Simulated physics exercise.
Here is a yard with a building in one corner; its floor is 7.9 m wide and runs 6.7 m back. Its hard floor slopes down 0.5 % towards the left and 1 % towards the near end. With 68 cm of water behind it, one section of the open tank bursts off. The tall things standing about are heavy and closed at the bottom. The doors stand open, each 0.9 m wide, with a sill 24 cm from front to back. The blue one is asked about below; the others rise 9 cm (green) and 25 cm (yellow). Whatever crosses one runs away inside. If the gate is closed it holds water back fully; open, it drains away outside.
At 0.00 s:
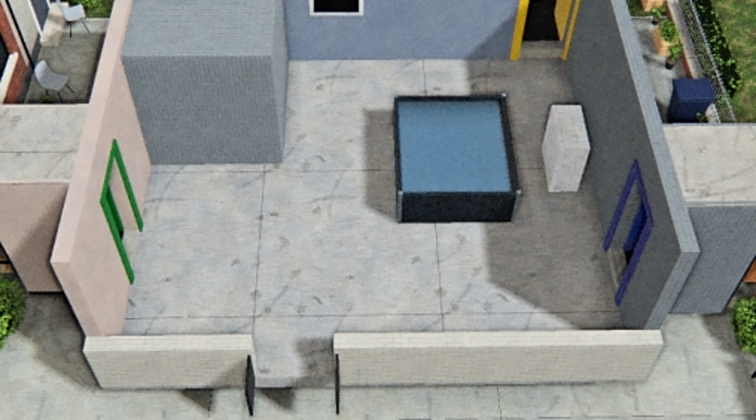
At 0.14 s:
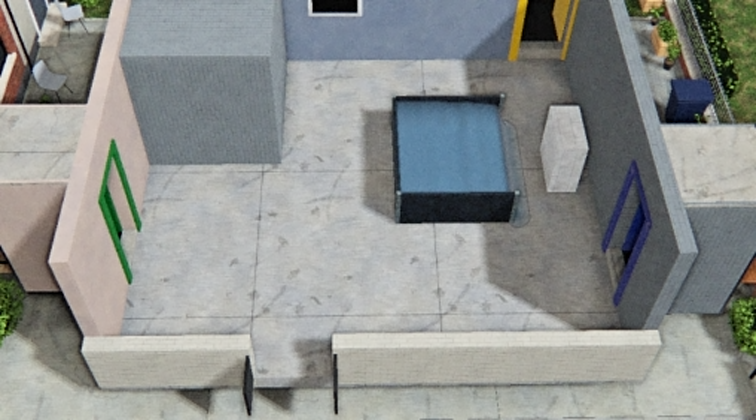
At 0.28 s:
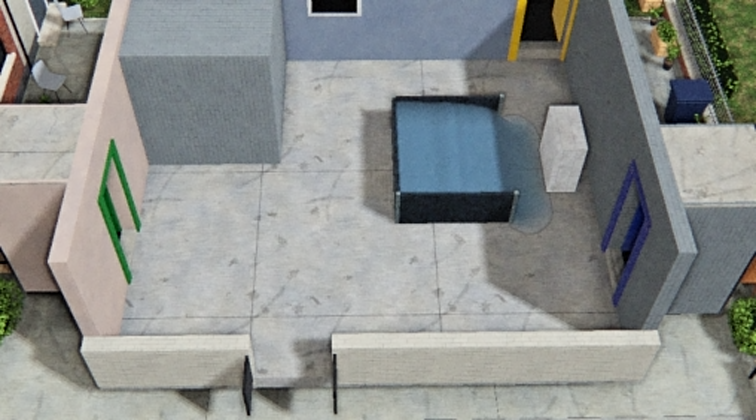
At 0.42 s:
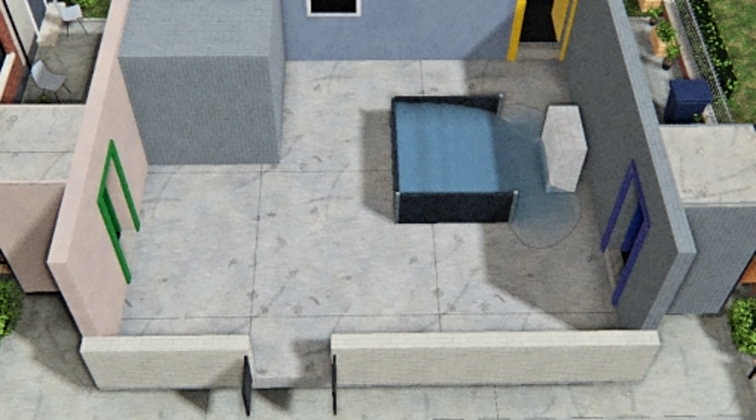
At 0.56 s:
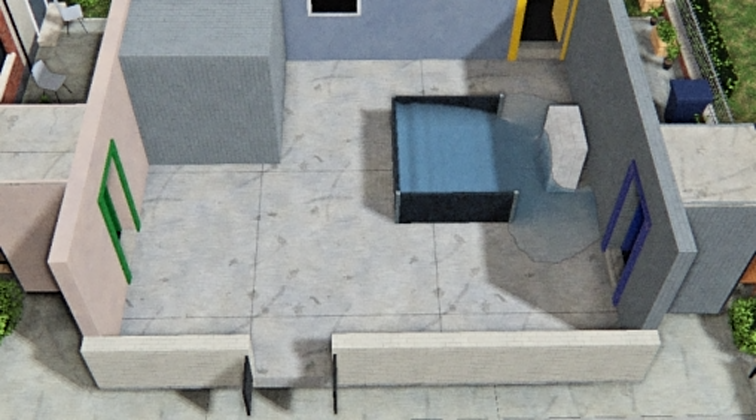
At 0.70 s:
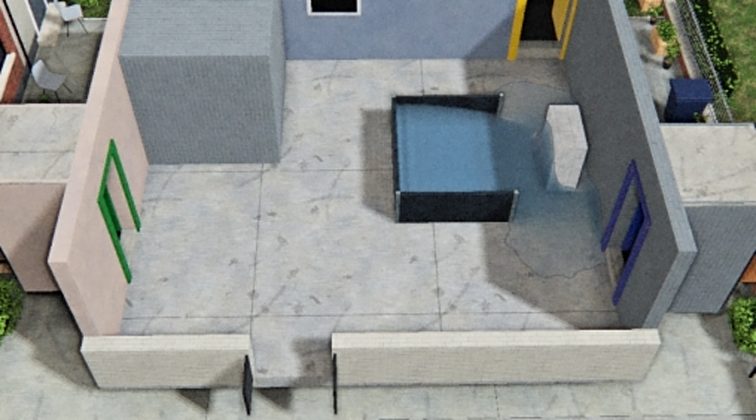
The video shows a walled yard with a grey block in one corner and a dark-sided open tank of blue water; the tank's right side opens, and water pours out, spreading across the floor around a pale block near the right wall.
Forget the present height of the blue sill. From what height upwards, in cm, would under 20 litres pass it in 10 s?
At least 16 cm or so.
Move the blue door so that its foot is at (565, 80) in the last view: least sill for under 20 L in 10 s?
About 22 cm.
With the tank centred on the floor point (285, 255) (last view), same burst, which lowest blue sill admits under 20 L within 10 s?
Then roughly 26 cm.
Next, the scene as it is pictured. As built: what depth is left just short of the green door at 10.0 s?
About 7.5 cm.
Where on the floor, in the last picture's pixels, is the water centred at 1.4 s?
Around (494, 171).
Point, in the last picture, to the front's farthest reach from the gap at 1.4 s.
At about (614, 337).
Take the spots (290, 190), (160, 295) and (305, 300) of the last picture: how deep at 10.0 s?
In that order: 5, 12 and 8 cm.
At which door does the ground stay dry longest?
Last comes the green one.
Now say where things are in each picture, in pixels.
In the first frame, still water, 68 cm deep, in the open tank at (454, 146); the blue door at (626, 240) is dry.
In the second frame, the front is at (524, 219), 0.3 m from the gap at (504, 163); 0.6 m2 of floor is wet, 68 cm left at the back.
In the third frame, water pours out at (503, 164) and has run 0.7 m, to (547, 216); about 12 cm deep outside, 68 cm at the back.
In the fourth frame, the gap is at (502, 165), the front 1.2 m out at (577, 213); the back of the open tank holds 67 cm.
In the fifth frame, the front is at (599, 232), 1.6 m from the gap at (503, 165); 4.1 m2 of floor is wet, 59 cm left at the back.
In the sixth frame, water pours out at (502, 165) and has run 1.7 m, to (604, 258); about 10 cm deep outside, 58 cm at the back; the blue door at (624, 239), 2.7 m from the gap, is still 0.3 m from the nearest water.
After 1.4 s water covers 15 % of the floor, deepest (47 cm) near (539, 170); 20 cm at the blue door, 0 litres in over its 14 cm sill.
After 3.0 s water covers 35 % of the floor, deepest (34 cm) near (595, 357); 16 cm at the blue door, 24 litres in over its 14 cm sill.
After 10.0 s water covers 95 % of the floor, deepest (16 cm) near (127, 365); 7 cm at the blue door, 28 litres in over its 14 cm sill.
At the blue door as built, the water arrived by 0.9 s and peaked near 21 cm at 1.6 s.
With a sill of 14.5 cm, 26 litres would have come in within the 10 s; with 20 cm, 6 litres. So under 20 litres takes about 16 cm.
